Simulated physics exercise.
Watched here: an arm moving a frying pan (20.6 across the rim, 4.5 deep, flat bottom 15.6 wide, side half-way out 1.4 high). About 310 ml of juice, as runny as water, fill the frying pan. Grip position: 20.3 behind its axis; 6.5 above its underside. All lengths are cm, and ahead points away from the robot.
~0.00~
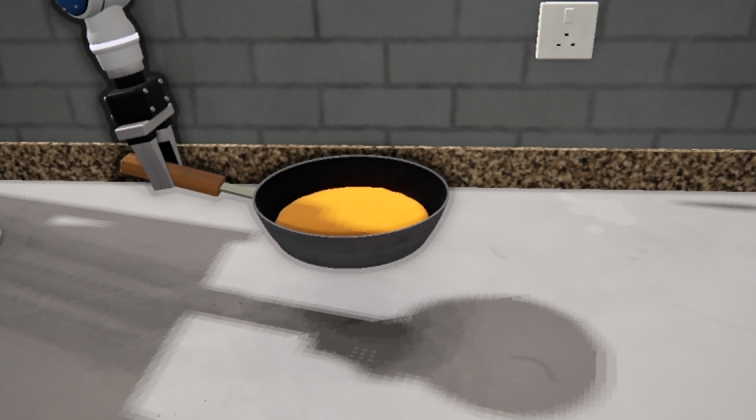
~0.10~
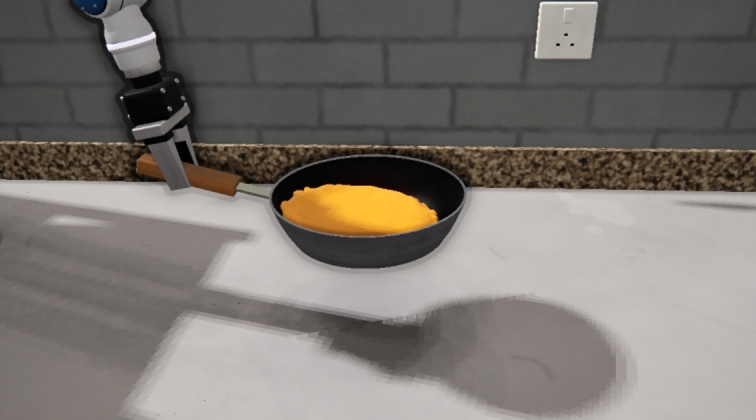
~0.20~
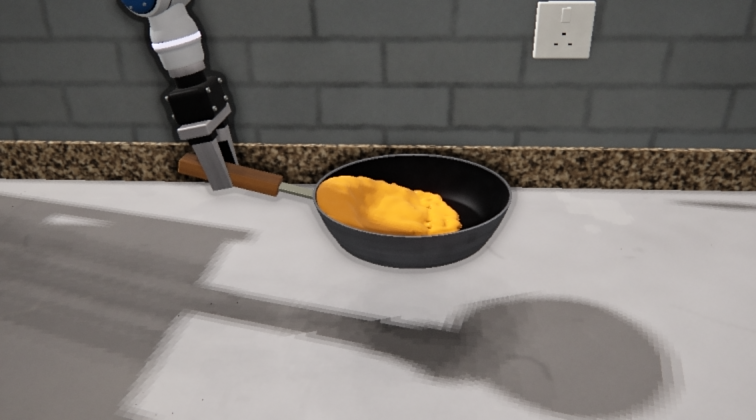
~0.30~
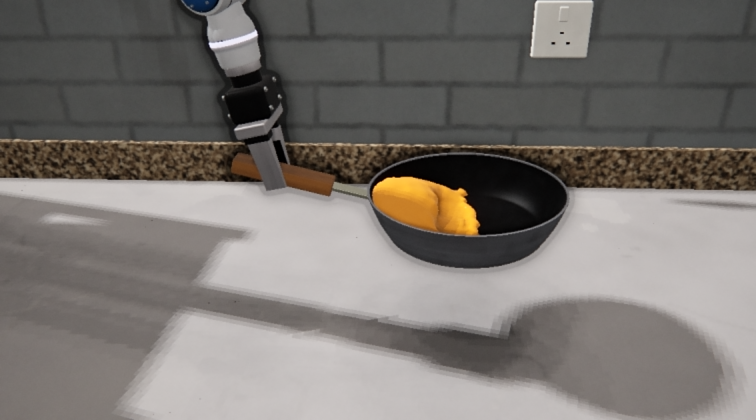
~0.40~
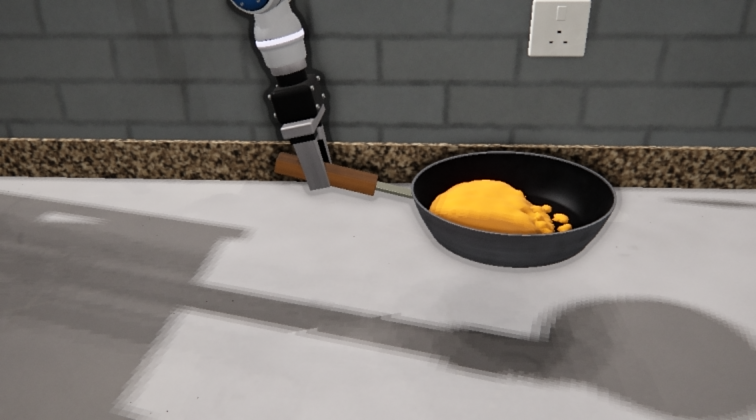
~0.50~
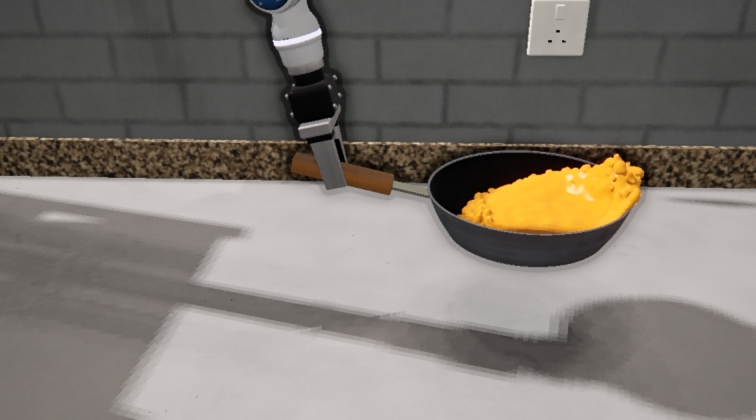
A robot arm slides a dark frying pan right as orange liquid sloshes left, then right.
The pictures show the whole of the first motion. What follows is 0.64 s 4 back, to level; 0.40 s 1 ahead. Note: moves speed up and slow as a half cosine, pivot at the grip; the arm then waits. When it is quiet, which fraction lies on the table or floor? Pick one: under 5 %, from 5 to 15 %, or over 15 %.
Over 15 %.
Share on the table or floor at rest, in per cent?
25 %.
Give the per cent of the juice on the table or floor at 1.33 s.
Looks like about 25 per cent by then.
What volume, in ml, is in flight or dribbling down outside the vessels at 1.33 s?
About 0 ml.
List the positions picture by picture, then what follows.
The first frame shows frying pan middle at (352, 211), level; upper third of the juice around (350, 219), from x 275 to 430, top at y 190; 310 ml in the frying pan.
The second frame shows frying pan middle at (369, 211), level; upper third of the juice around (326, 215), from x 285 to 435, top at y 185.
The third frame shows frying pan middle at (412, 211), level; upper third of the juice around (343, 200), from x 315 to 460, top at y 175.
The fourth frame shows frying pan middle at (466, 210), level; upper third of the juice around (403, 198), from x 375 to 475, top at y 180.
The fifth frame shows frying pan middle at (509, 209), level; upper third of the juice around (484, 210), from x 430 to 570, top at y 180.
The sixth frame shows frying pan middle at (526, 208), level; upper third of the juice around (604, 194), from x 455 to 640, top at y 155; 305 ml in the frying pan, 5 ml in the air or running down outside.
By 0.92 s, level, liquid up to 21 above the table; 235 ml in the frying pan, 75 ml on the table or floor.
By 1.33 s, level, liquid up to 15 above the table; 235 ml in the frying pan, 75 ml on the table or floor.
By 1.74 s, level, liquid up to 14 above the table; 235 ml in the frying pan, 75 ml on the table or floor.
By 2.54 s, level, liquid up to 14 above the table; 235 ml in the frying pan, 75 ml on the table or floor.
Final state, 235 ml in the frying pan, 75 ml on the table or floor. That is 24 % on the table or floor.
